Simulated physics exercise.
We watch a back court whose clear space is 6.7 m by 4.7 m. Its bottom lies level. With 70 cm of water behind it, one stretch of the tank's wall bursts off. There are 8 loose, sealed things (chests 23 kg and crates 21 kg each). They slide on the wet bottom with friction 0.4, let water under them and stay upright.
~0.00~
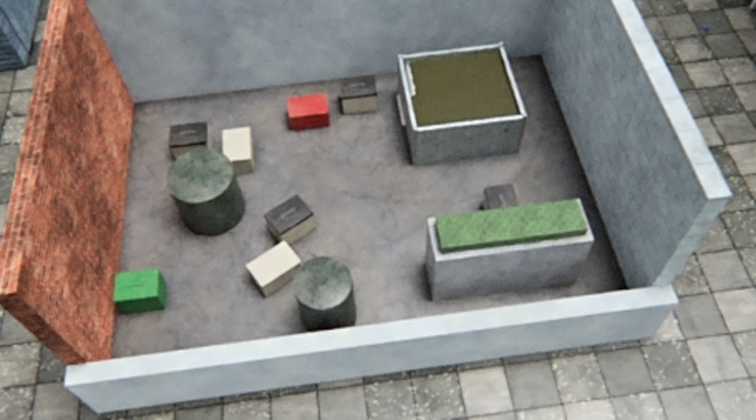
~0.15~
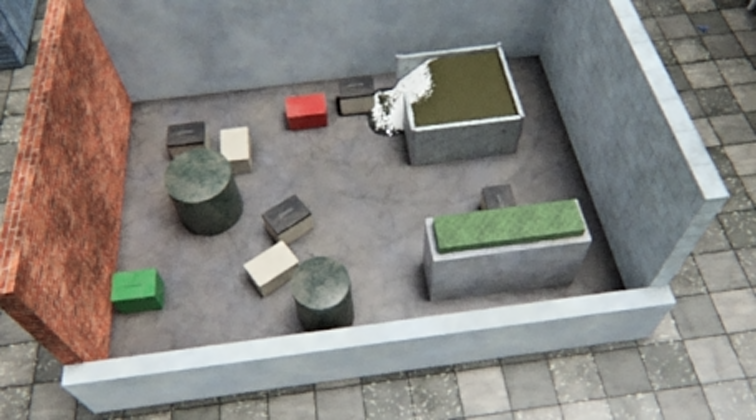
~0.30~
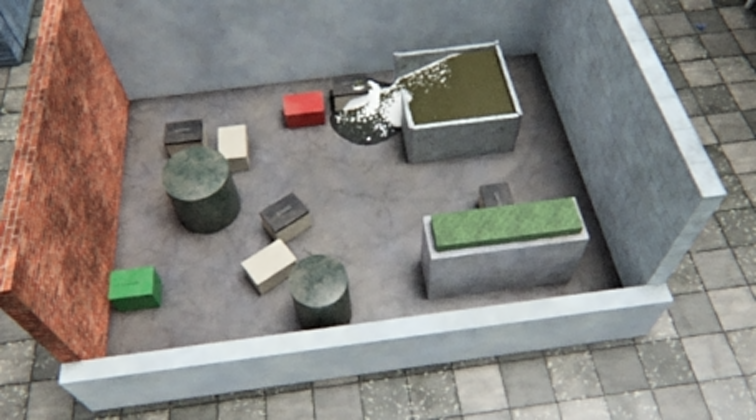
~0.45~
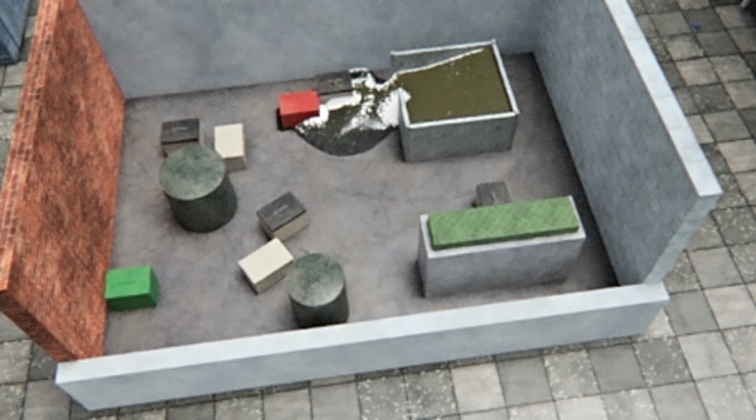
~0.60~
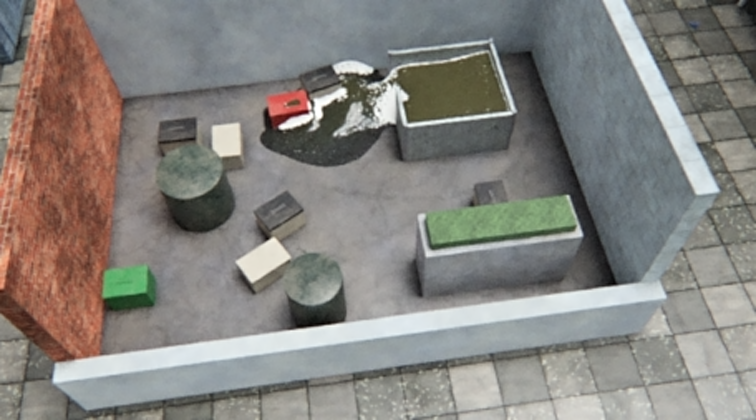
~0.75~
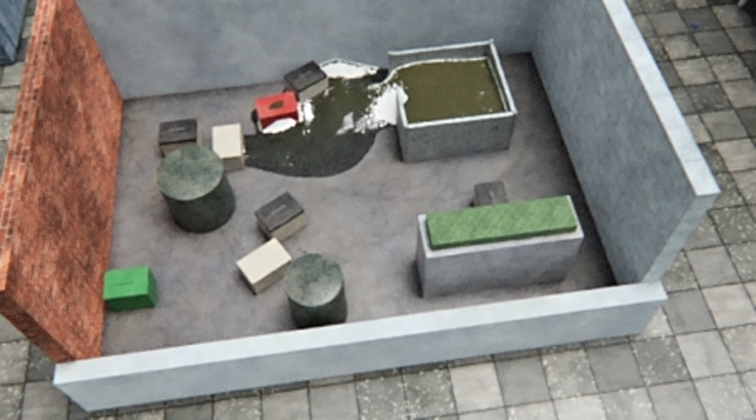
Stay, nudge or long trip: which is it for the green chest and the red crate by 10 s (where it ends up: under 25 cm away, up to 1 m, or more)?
Green chest gets carried off, red crate travels far.
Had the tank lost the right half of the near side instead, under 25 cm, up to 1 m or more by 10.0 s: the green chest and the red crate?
Then the green chest stays put, the red crate barely shifts.
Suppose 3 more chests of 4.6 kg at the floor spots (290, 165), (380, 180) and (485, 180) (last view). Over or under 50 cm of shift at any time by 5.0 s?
In turn: Over, less, less.
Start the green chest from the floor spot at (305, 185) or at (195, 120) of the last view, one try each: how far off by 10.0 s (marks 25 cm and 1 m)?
In turn: It stays put; it gets carried off.
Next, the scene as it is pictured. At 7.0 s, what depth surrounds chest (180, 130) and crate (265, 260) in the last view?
Roughly 11 and 7 cm.
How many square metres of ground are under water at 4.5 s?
Some 19 m2.
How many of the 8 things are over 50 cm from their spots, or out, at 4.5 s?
I count 5.
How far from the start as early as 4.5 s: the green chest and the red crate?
About 80 and 300 cm.
After 2.0 s the green chest is near (126, 282), 0.0 m from its start, aground; the red crate is near (144, 116), 2.3 m from its start, aground; 1 afloat.
After 4.5 s the green chest is near (138, 337), 0.8 m from its start, afloat; the red crate is near (138, 203), 2.8 m from its start, afloat; 3 afloat.
After 7.0 s the green chest is near (269, 316), 1.9 m from its start, afloat; the red crate is near (161, 294), 3.6 m from its start, afloat; 4 afloat.
After 10.0 s the green chest is near (279, 262), 2.0 m from its start, aground; the red crate is near (207, 286), 3.3 m from its start, afloat; 1 afloat.
